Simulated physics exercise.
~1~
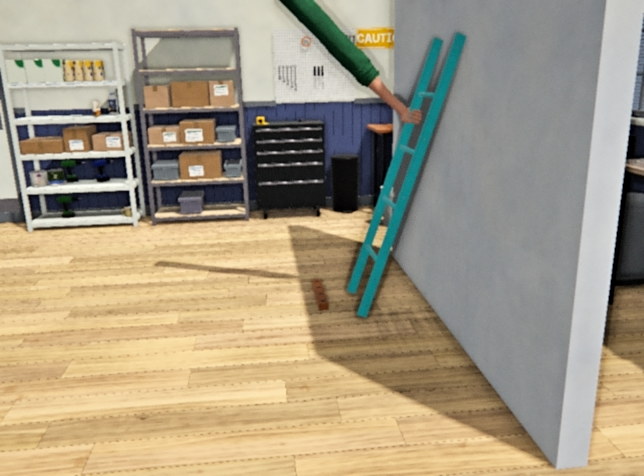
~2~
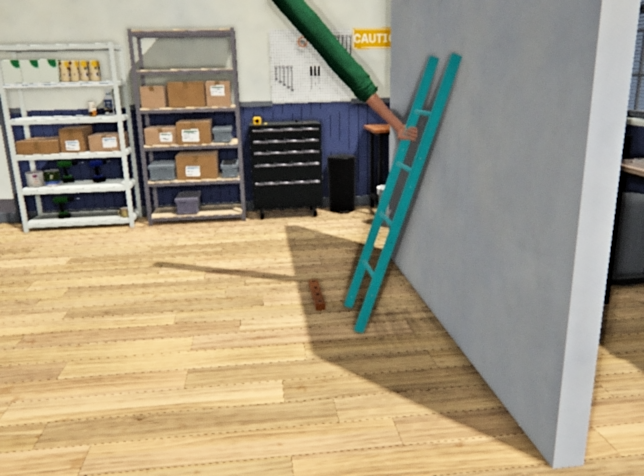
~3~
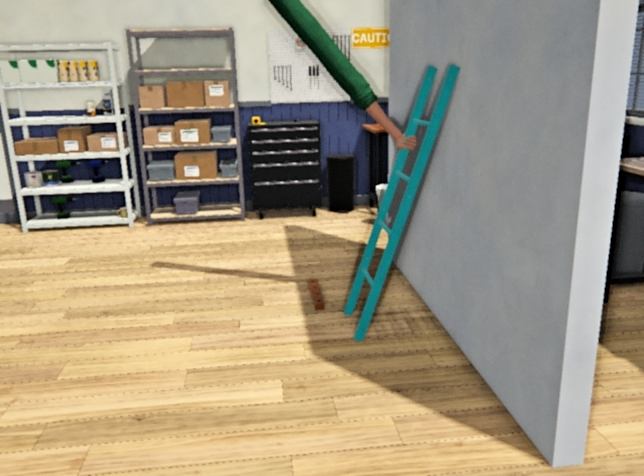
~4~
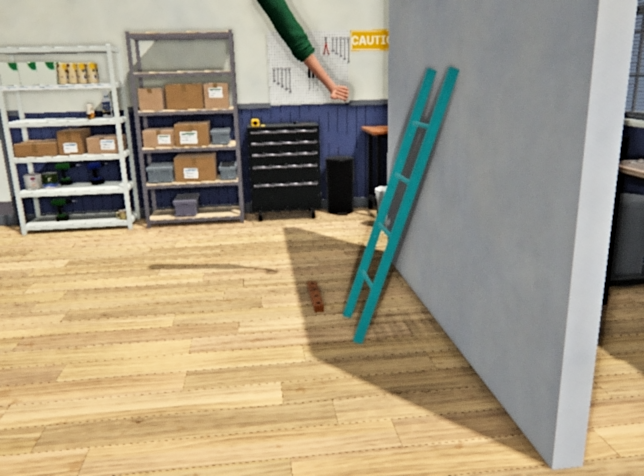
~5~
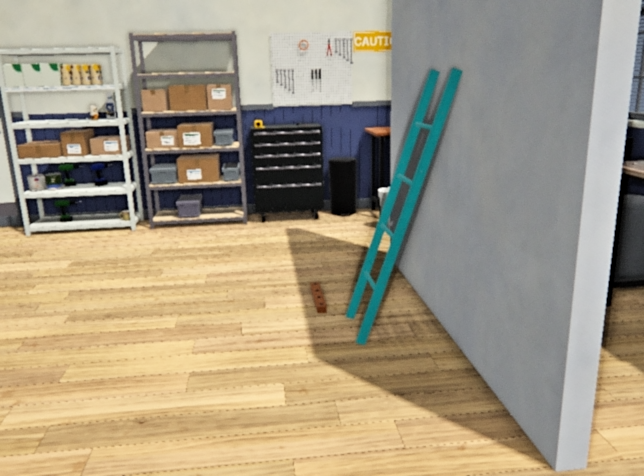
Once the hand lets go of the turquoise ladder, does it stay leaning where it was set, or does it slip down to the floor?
The turquoise ladder stays leaning where it was set, still upright at a slant after the hand has gone.
